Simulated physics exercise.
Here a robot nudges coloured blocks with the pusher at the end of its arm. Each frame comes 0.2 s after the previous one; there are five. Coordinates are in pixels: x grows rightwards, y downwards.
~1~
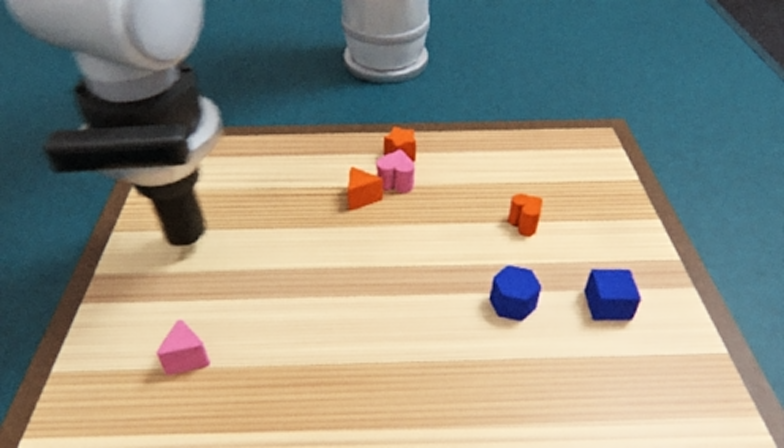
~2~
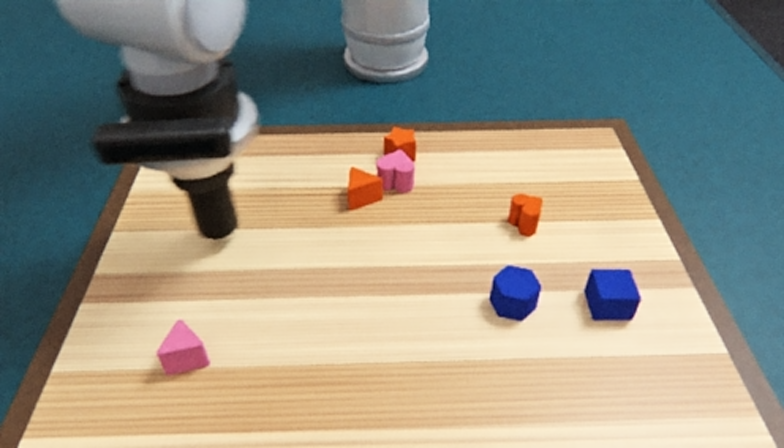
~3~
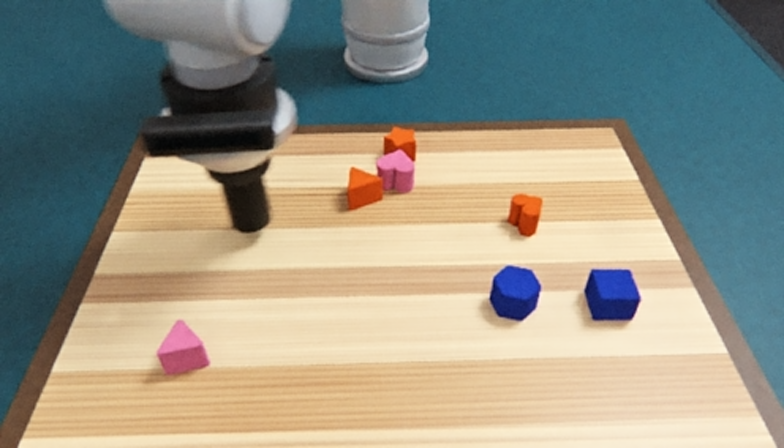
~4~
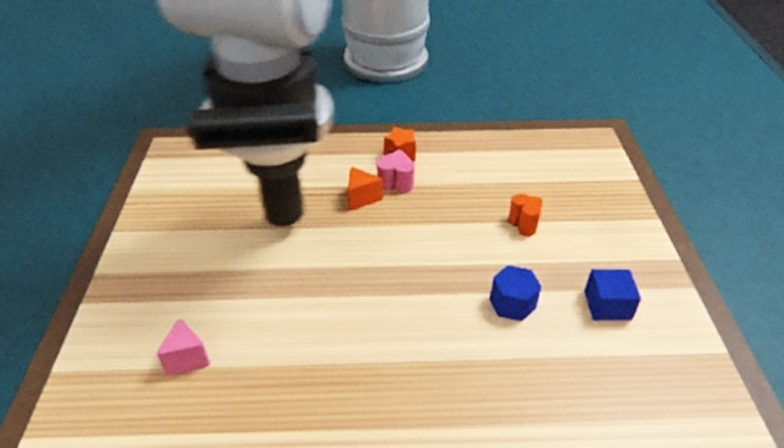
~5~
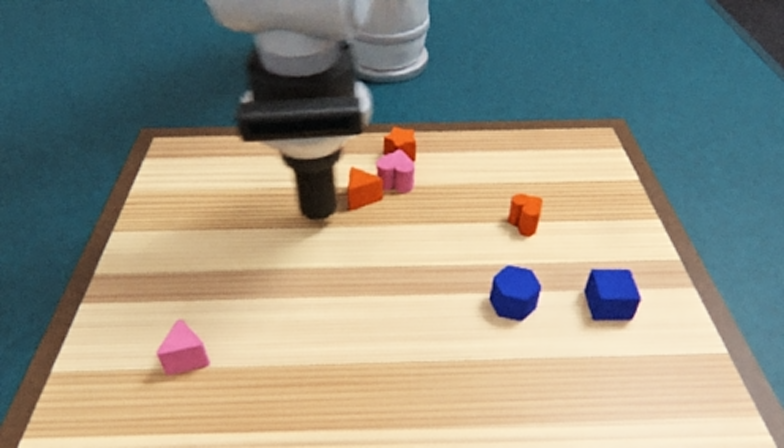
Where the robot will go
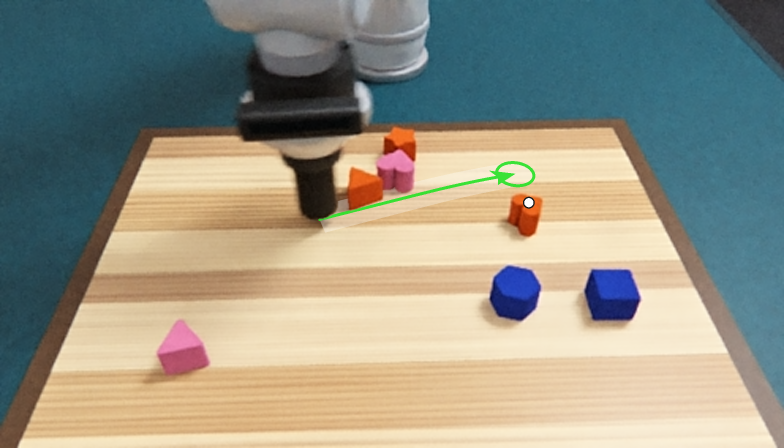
The robot arm moved its black pusher steadily rightward across the upper left of the wooden board, drawing close to the orange triangular block, while all the orange, pink and blue blocks stayed still.
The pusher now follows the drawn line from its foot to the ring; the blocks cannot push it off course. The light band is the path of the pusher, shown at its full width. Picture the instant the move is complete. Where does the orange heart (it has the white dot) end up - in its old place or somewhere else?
Its place stays the same.
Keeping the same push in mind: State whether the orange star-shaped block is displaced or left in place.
By the last moment, the orange star-shaped block will have left its place.
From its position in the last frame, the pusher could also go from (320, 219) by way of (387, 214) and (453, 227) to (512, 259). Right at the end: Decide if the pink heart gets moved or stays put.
Here's my answer: The pink heart gets displaced.
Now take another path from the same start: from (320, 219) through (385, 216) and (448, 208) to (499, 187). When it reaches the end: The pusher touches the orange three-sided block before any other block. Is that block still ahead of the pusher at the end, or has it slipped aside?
Beside or behind, I predict.
Drawn move, from (320, 219) by way of (420, 194) to (515, 174); the dot is on the orange heart.
What follows on the original path. One third of the way, pusher (388, 189); orange three-sided block (394, 161), turned 85° anticlockwise; pink heart (410, 147), turned 50° clockwise; orange star-shaped block (406, 129), turned 25° anticlockwise.
Two thirds of the way, pusher (454, 173); orange three-sided block (398, 157), turned 110° anticlockwise; pink heart (415, 144), turned 45° clockwise; orange star-shaped block (407, 127), turned 35° anticlockwise.
At the end, pusher (517, 161); orange three-sided block (398, 157), turned 110° anticlockwise; pink heart (415, 144), turned 45° clockwise; orange star-shaped block (407, 127), turned 35° anticlockwise; orange heart still.
